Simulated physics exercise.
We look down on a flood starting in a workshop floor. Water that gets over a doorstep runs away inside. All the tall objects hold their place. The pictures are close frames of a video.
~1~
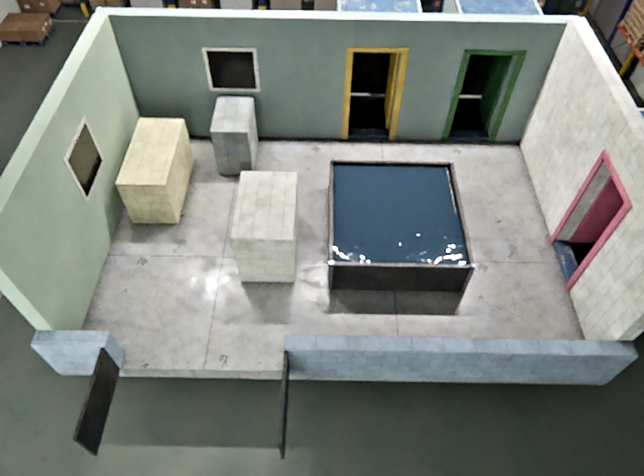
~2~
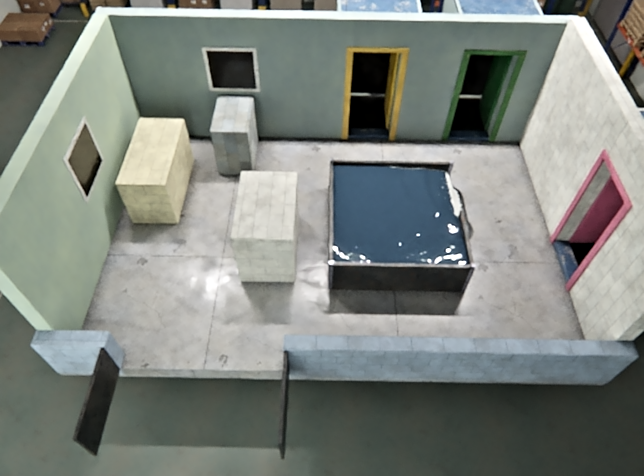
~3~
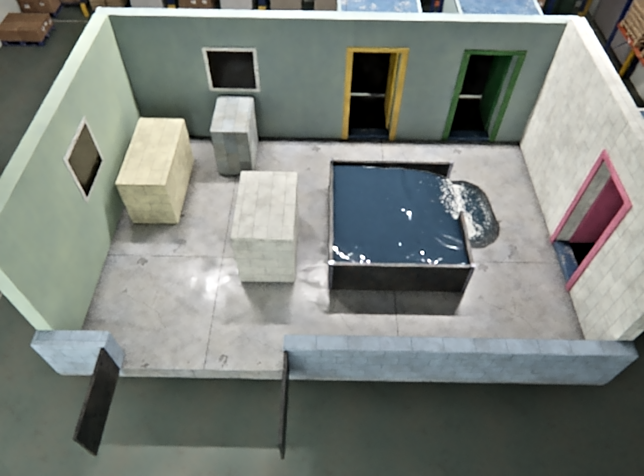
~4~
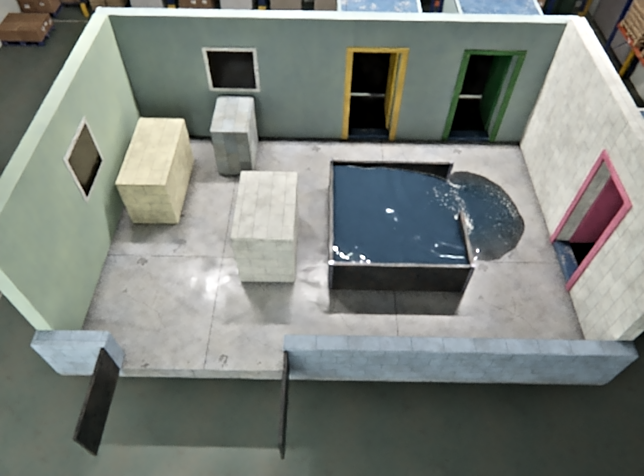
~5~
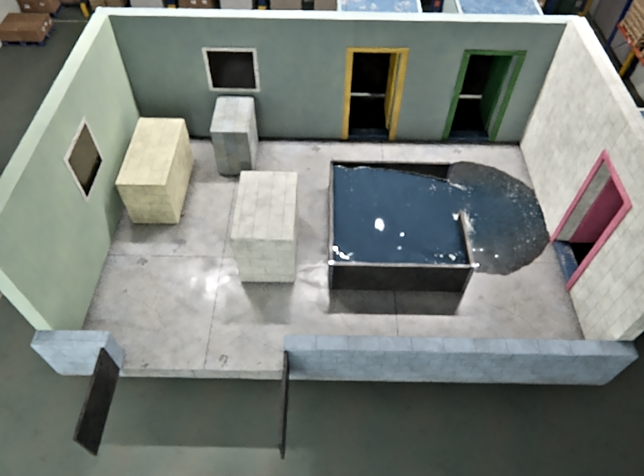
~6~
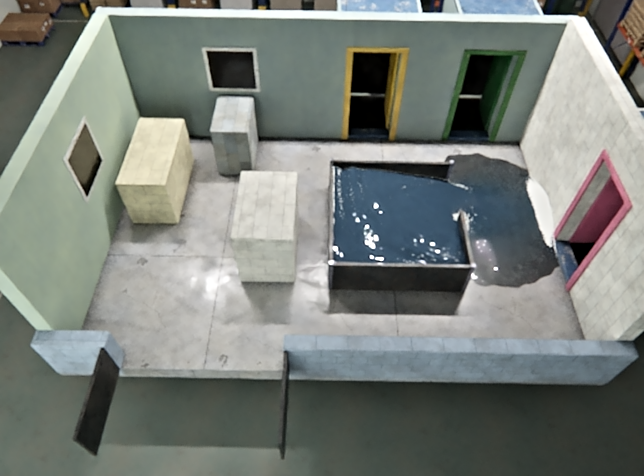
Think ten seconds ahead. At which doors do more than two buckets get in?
In the end: The green door takes more than that; the pink door takes more than that; the yellow door stays under that.
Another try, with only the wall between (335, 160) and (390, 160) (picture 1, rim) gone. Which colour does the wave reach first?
First comes the one in yellow.
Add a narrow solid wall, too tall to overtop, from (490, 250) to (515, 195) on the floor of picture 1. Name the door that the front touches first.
I say the green door.
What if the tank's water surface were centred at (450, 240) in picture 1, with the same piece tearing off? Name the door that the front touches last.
Last comes the yellow one.
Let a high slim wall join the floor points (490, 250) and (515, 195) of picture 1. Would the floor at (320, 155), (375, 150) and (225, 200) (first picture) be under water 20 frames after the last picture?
One after the other: Awash, covered, no water.
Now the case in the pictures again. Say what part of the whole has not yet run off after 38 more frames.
Close to 90 %.
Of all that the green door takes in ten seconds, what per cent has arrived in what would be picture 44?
Close to 80 %.
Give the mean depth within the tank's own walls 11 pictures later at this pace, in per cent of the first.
Some 60 per cent.
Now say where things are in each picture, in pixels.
The first frame shows still water in the water tank at (396, 212).
In the second frame, water pours out at (450, 203) and has run to a hidden place.
In the third frame, water pours out at (449, 205) and has run to (493, 236).
In the fourth frame, the front is at (520, 229), out from the gap at (449, 206).
In the fifth frame, water pours out at (449, 206) and has run to (547, 234).
In the sixth frame, the front is at (556, 260), out from the gap at (449, 206).
A moment on, water covers 15 % of the floor; the green door wet at the sill, nothing in, the pink door under two buckets in, the yellow door not reached.
Next, water covers 25 % of the floor; the green door under two buckets in, the pink door over two buckets in, the yellow door not reached.
Then, water covers 50 % of the floor; the green door far over two buckets in, the pink door over two buckets in, the yellow door wet at the sill, nothing in.
Later, water covers 85 % of the floor; the green door far over two buckets in, the pink door far over two buckets in, the yellow door wet at the sill, nothing in.
In the end, water covers 100 % of the floor; the green door far over two buckets in, the pink door far over two buckets in, the yellow door wet at the sill, nothing in.
